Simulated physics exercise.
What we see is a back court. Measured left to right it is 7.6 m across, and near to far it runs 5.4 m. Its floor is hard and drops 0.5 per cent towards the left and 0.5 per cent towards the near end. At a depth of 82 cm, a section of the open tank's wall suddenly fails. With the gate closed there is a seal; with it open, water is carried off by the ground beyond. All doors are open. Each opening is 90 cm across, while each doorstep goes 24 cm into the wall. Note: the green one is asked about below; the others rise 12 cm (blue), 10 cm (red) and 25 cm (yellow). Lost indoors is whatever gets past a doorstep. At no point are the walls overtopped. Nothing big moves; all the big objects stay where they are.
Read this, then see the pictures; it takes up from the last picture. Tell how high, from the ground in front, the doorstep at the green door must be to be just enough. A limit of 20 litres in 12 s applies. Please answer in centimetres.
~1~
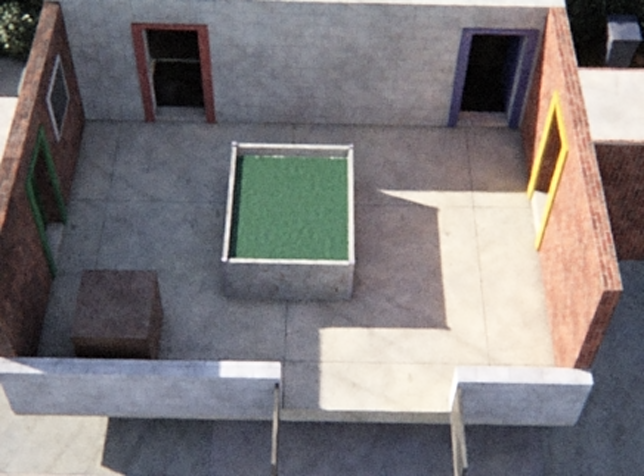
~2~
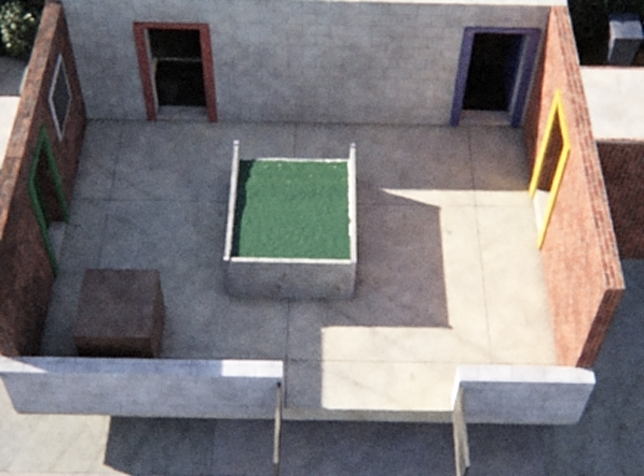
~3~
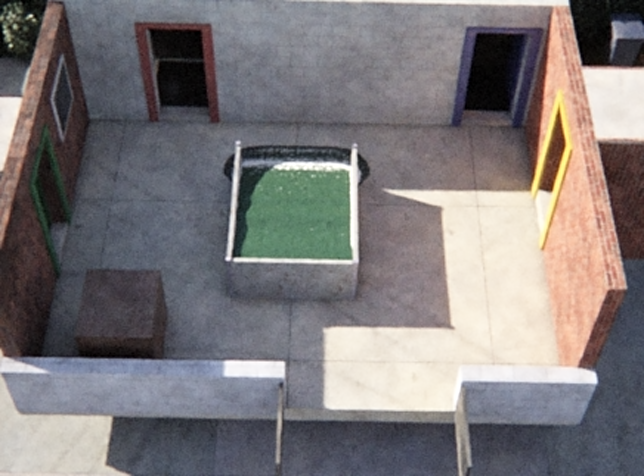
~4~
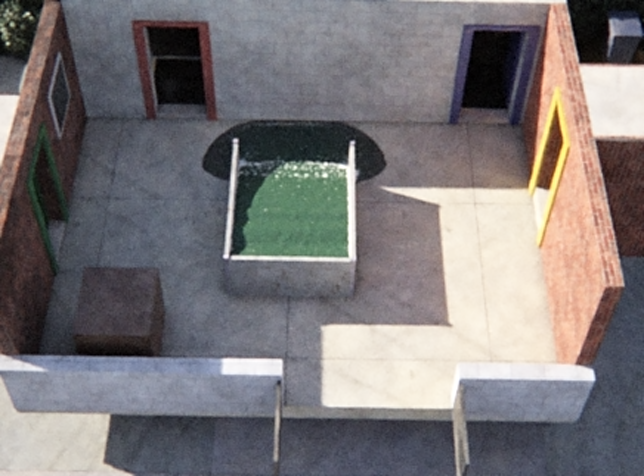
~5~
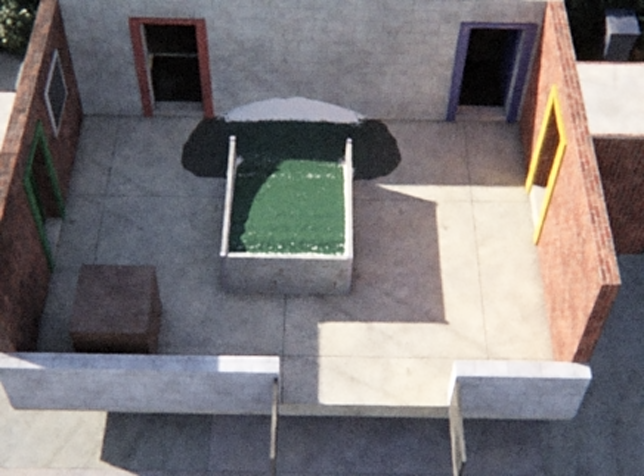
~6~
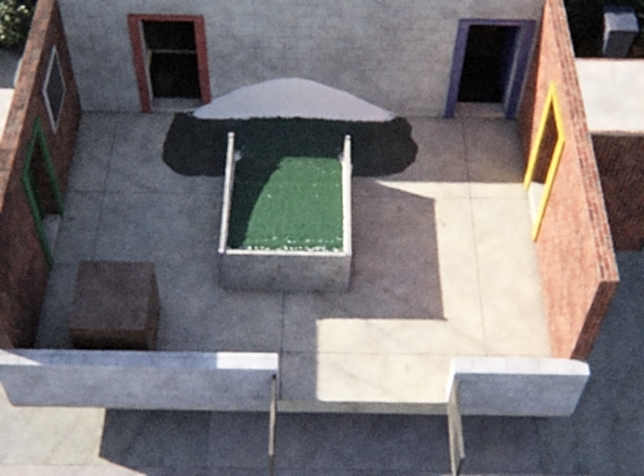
It must be about 9.5 cm high.
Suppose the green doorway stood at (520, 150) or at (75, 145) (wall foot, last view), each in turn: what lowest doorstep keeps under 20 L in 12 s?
You'd want about 28 cm there first, then about 31 cm.
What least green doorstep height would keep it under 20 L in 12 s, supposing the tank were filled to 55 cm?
The step needs to be some 6.0 cm.
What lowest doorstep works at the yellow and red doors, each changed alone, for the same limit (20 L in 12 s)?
Roughly 12.5 cm for the yellow door and roughly 15 cm for the red door.
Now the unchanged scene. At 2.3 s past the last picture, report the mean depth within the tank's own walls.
It averages near 18 cm.
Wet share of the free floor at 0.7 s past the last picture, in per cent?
Roughly 20 percent.
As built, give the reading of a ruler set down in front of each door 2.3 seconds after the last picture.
In cm - blue: 17, red: 14, green: 12, yellow: 20.
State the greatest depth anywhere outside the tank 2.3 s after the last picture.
It gets to close to 36 centimetres there.
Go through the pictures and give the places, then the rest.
In the first picture, the open tank at (291, 205) is whole and still, 82 cm deep; the green door at (47, 207) is dry.
In the second picture, water pours out on the far side and has run 0.2 m, to a hidden place; about 6 cm deep outside, 82 cm at the back.
In the third picture, the front is at a hidden place, 0.8 m from the gap on the far side; 1.5 m2 of floor is wet, 82 cm left at the back.
In the fourth picture, the front is at (256, 124), 1.3 m from the gap on the far side; 3.2 m2 of floor is wet, 80 cm left at the back.
In the fifth picture, the gap is on the far side, the front 1.5 m out at (212, 118); the back of the open tank holds 73 cm.
In the sixth picture, water pours out on the far side and has run 1.7 m, to (183, 114); about 13 cm deep outside, 69 cm at the back; 2.6 m in a straight line remain to the green door at (44, 199).
Then, 0.7 s after the last picture water covers 20 % of the floor, deepest (56 cm) near (279, 121); it has not reached the green door.
Then, 2.3 s after the last picture water covers 50 % of the floor, deepest (36 cm) near (89, 133); 12 cm at the green door, 0 litres in over its 9 cm doorstep.
Then, 11.3 s after the last picture water covers 95 % of the floor, deepest (11 cm) near (91, 382); 8 cm at the green door, 22 litres in over its 9 cm doorstep.
At the green door as built, the water peaked near 13 cm, 2.7 s after the last picture.
With a doorstep of 8.5 cm, 28 litres would have come in within the 12 s; with 11.5 cm, 5 litres. So under 20 litres takes about 9.5 cm.
